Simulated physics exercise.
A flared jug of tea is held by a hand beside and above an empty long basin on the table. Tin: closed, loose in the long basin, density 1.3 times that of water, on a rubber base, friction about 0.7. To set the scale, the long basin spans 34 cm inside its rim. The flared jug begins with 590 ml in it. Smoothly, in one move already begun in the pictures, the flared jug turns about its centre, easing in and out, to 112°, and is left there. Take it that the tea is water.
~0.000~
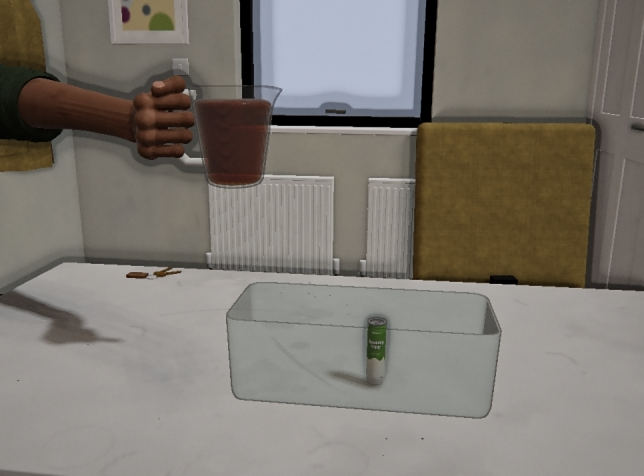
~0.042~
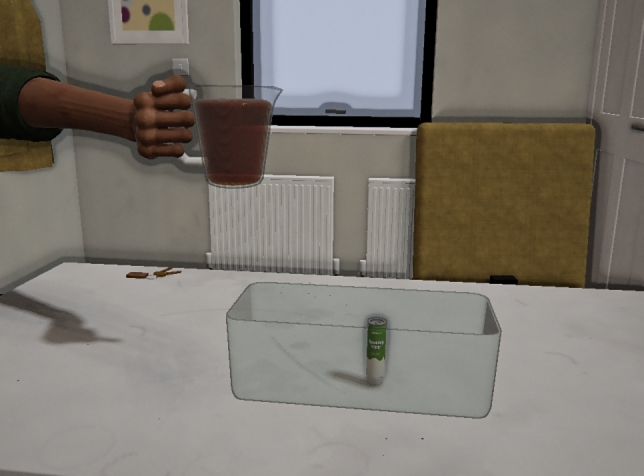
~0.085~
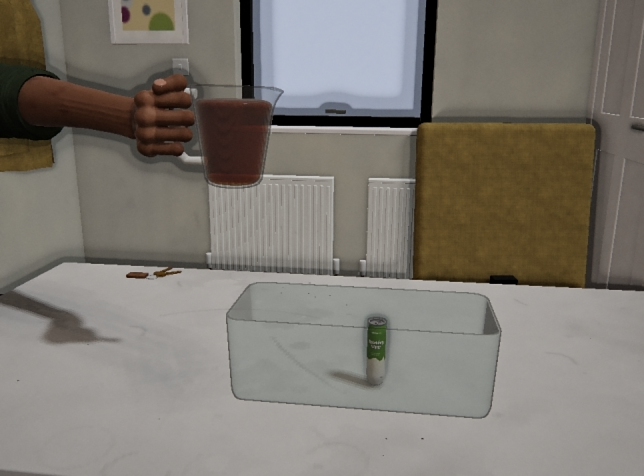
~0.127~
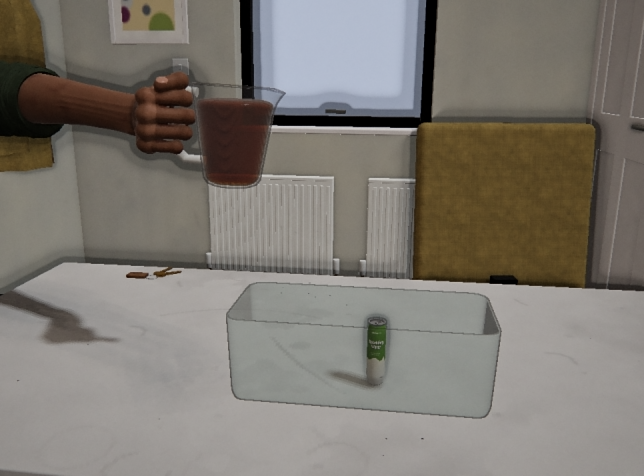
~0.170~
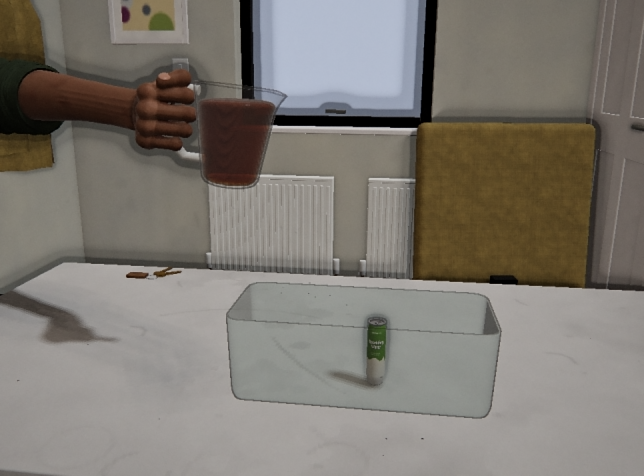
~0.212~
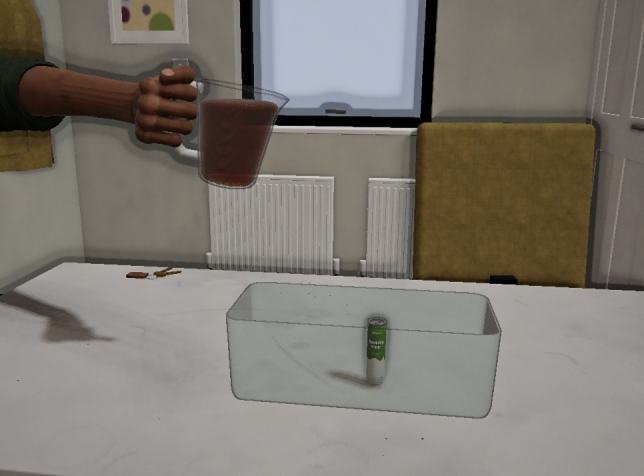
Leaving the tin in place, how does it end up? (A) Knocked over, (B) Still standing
Knocked over (A).
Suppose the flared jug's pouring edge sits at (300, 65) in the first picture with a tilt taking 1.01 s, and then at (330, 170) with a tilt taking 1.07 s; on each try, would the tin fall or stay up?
The tin overturns the first time and overturns the second time.
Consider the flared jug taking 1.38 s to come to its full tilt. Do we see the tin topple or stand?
The tin tips over.
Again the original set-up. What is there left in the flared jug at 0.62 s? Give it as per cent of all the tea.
Around 76 percent.
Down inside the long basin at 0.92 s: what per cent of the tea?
I'd say roughly 52 in a hundred of it.
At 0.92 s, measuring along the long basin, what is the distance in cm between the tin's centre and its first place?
3 cm, roughly.
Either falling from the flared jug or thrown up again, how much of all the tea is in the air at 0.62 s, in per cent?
Estimate: Some 22 % of the total.
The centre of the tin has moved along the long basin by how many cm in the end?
Shift of tin centre: Approx. 8.0 cm.
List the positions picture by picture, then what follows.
It leans 0°; its right rim is at (282, 88); the tea meets the walls at (197, 101) and (273, 102); the long basin's rim runs from (239, 300) to (494, 315); the tin's top is at (377, 325), in the first picture.
It leans 0°; its right rim is at (282, 89); the tea meets the walls at (198, 101) and (273, 102), in the second picture.
It leans 2°; its right rim is at (283, 90); the tea meets the walls at (198, 100) and (273, 102), in the third picture.
It leans 4°; its right rim is at (285, 92); the tea meets the walls at (200, 100) and (274, 104), in the fourth picture.
It leans 7°; its right rim is at (287, 95); the tea meets the walls at (201, 100) and (277, 104), in the fifth picture.
It leans 11°; its right rim is at (290, 99); the tea meets the walls at (203, 101) and (279, 105), in the sixth picture.
After 0.62 s the tilt is 70° and 75 per cent is still to pour; the tin stands where it began.
After 0.92 s the tilt is 107° and 16 per cent is still to pour; the tin leans 12°.
After 1.23 s the tilt is 112° and 0 per cent is still to pour; the tin lies on its side.
After 1.57 s the tilt is 112° and 0 per cent is still to pour; the tin lies on its side.
In the end the tin lies on its side.
